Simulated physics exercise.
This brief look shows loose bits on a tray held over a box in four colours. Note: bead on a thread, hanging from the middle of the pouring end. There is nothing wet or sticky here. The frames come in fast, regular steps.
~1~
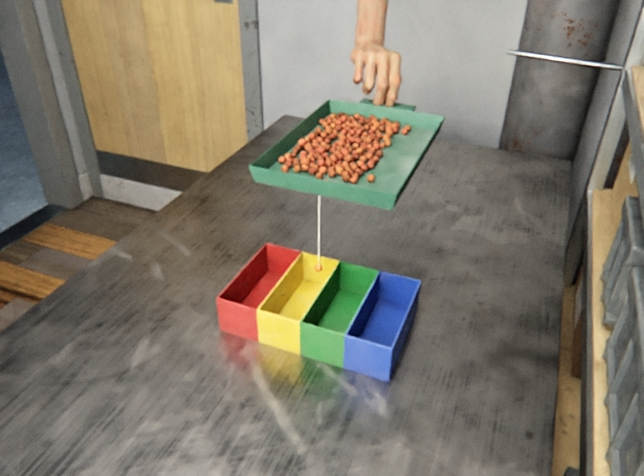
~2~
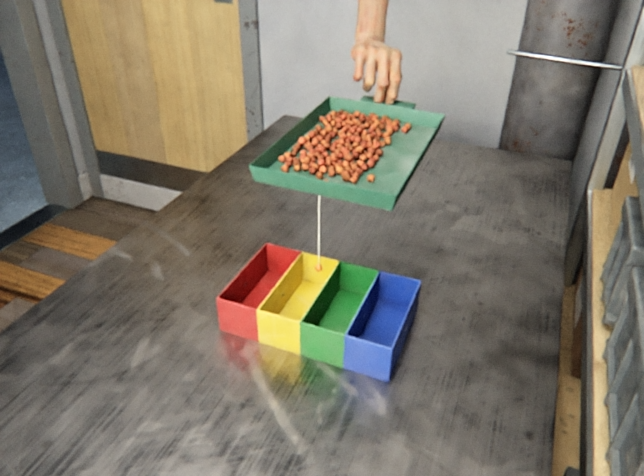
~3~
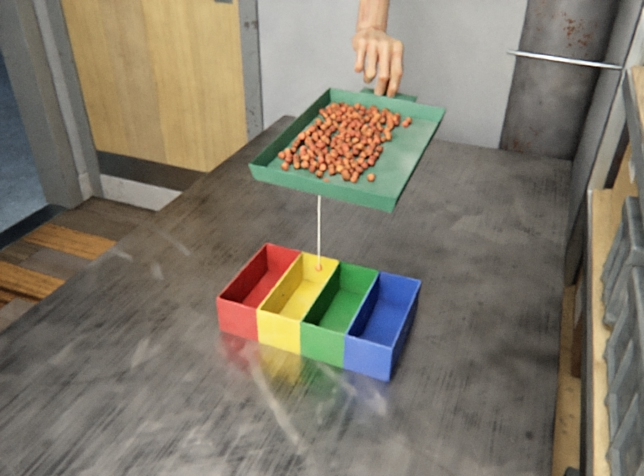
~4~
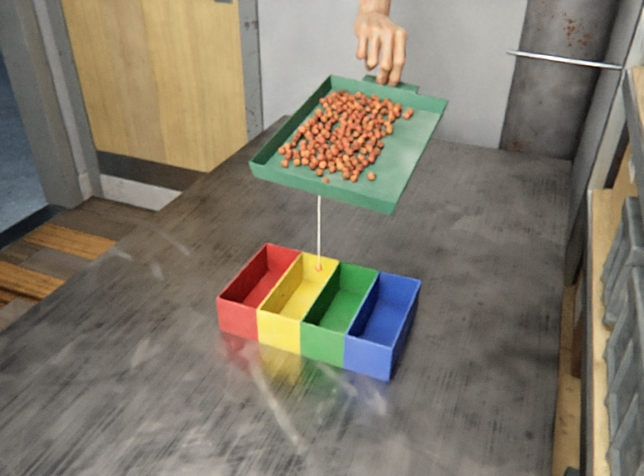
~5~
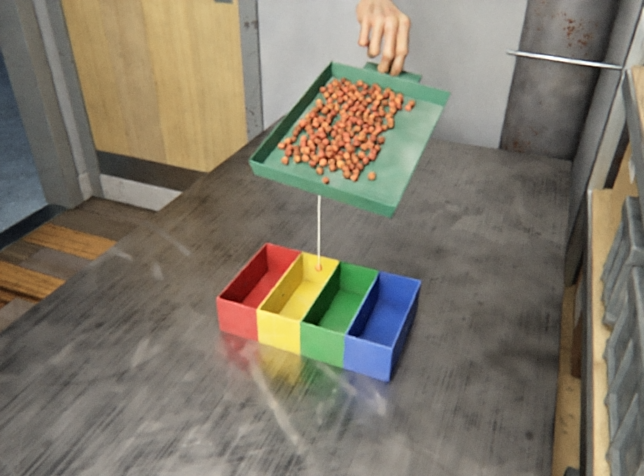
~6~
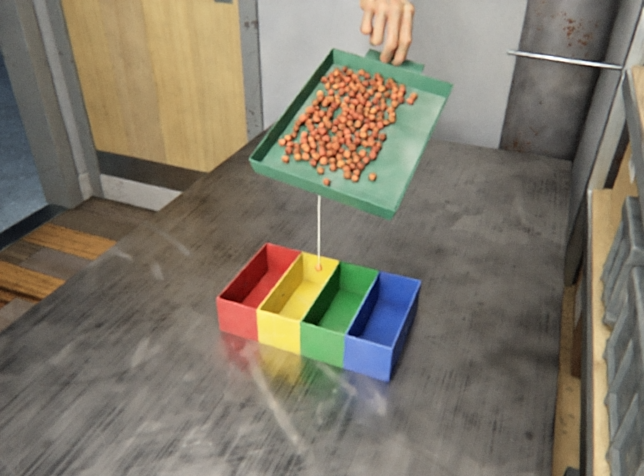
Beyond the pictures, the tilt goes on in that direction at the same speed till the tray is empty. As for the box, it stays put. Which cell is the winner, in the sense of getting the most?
Winner: Blue.
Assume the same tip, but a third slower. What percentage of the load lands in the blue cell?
It would be some 80 in a hundred.
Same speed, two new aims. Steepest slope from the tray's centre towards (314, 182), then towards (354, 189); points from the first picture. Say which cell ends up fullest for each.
First try: Red. Second try: The blue cell.
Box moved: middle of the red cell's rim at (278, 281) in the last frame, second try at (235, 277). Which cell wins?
Taking the two placings in order, you'd get the cell in green and then blue.
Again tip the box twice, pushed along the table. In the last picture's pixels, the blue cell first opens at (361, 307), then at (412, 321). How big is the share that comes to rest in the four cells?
First case 70 in a hundred, second case 100 in a hundred.
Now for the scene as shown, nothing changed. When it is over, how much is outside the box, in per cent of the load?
0 %.
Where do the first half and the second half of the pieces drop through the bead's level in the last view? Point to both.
First half (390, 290); second half (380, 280).
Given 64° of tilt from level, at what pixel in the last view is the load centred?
The middle of the pieces sits at roughly (375, 181).
Just after the last frame, tray tipped steeply; almost all on the tray; just a few in the blue cell; about a tenth falling or outside the box.
A moment on, tray tipped past a quarter turn; roughly a quarter on the tray; roughly half in the blue cell; about a tenth in the green cell; roughly a quarter falling or outside the box.
Further on, tray tipped past a quarter turn; the larger part in the blue cell; about a tenth in the green cell; about a tenth falling or outside the box.
When it is over, tray tipped past a quarter turn; the larger part in the blue cell; about a tenth in the green cell; not one in the yellow cell; not one in the red cell; about a tenth outside the box.
